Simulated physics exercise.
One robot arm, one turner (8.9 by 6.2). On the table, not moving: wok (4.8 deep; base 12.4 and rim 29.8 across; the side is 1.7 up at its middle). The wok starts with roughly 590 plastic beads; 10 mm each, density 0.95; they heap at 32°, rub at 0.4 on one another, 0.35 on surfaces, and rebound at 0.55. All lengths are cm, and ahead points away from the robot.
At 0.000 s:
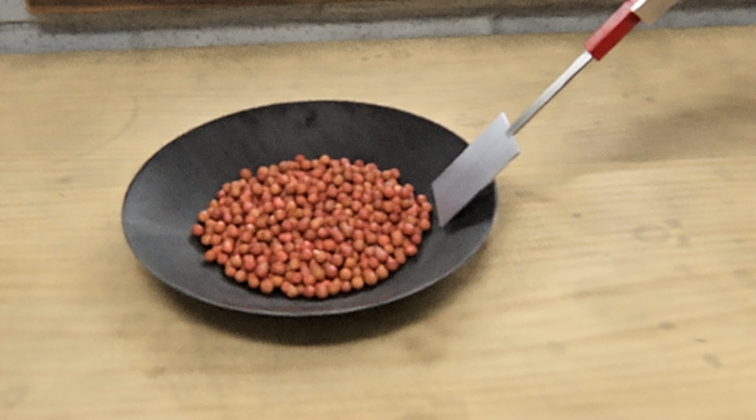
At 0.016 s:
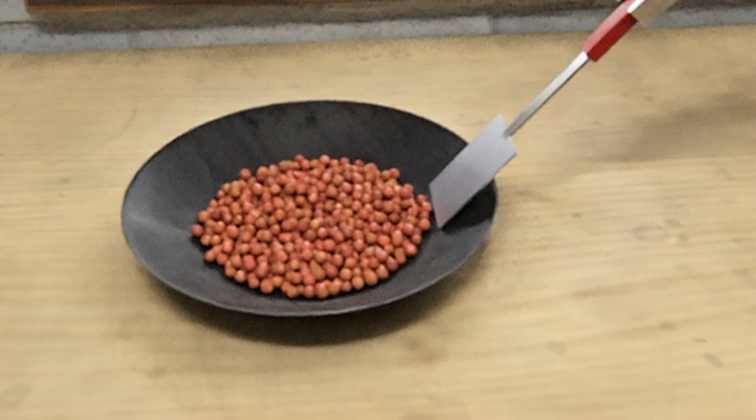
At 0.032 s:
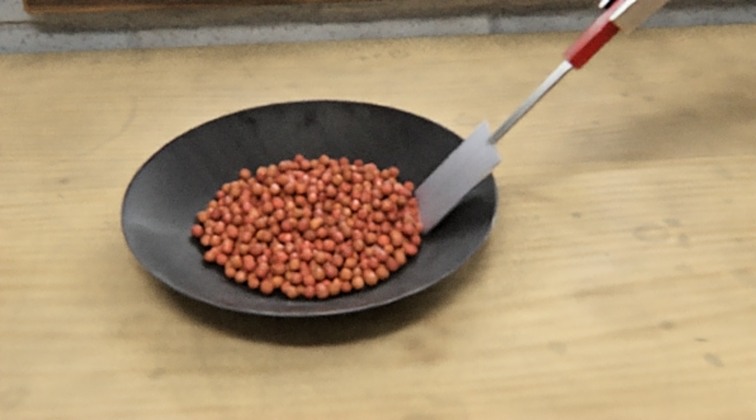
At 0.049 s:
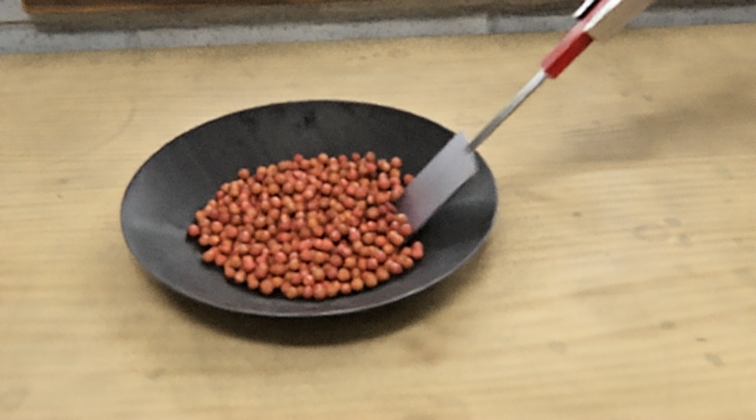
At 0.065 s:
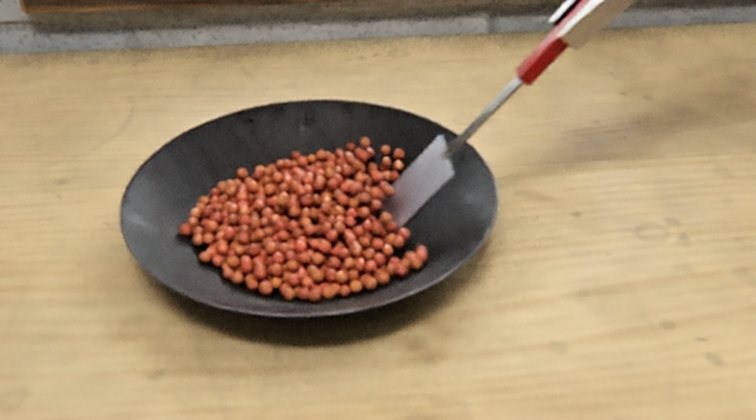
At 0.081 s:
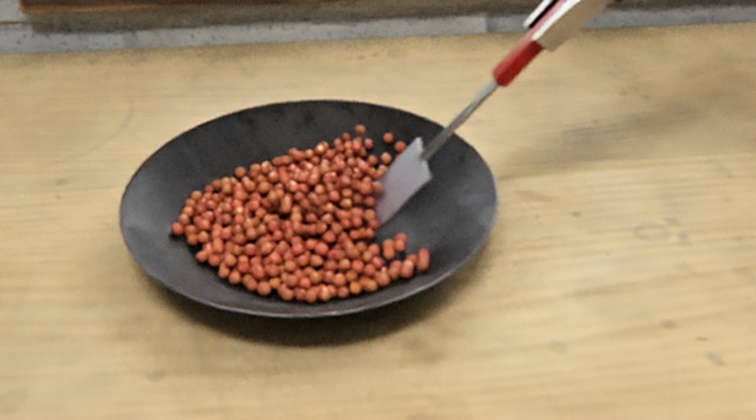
A metal turner slides leftward into reddish-brown beads in a black wok, pushing some aside.
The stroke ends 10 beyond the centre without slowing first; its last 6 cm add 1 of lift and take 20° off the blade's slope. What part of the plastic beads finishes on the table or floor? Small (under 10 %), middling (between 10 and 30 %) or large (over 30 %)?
Answer: Middling; between 10 and 30 % of the plastic beads finish on the table or floor.
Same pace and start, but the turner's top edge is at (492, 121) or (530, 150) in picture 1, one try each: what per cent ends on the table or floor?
About 25 and 25 per cent.
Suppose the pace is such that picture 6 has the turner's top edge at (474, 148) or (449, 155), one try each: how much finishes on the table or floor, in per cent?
Some 0 and 10 per cent.
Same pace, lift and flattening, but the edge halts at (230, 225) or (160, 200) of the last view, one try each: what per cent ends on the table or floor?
Some 0 and 25 per cent.
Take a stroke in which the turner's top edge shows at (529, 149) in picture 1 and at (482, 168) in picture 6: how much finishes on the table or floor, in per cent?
Some 5 per cent.
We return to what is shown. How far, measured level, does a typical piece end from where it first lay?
About 3 cm.
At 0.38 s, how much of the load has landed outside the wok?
Roughly 20 per cent.
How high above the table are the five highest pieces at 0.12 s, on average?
Some 5 cm.
After 0.12 s, sloping 50°, highest piece 6 above the table; 586 in the wok.
After 0.16 s, sloping 45°, highest piece 6 above the table; 586 in the wok.
After 0.38 s, sloping 30°, highest piece 6 above the table; 468 in the wok, 107 on the table or floor, 11 on the blade or in flight.
After 1.43 s, sloping 30°, highest piece 6 above the table; 465 in the wok, 121 on the table or floor.
At rest, 465 in the wok, 121 on the table or floor. That is 21 % on the table or floor.
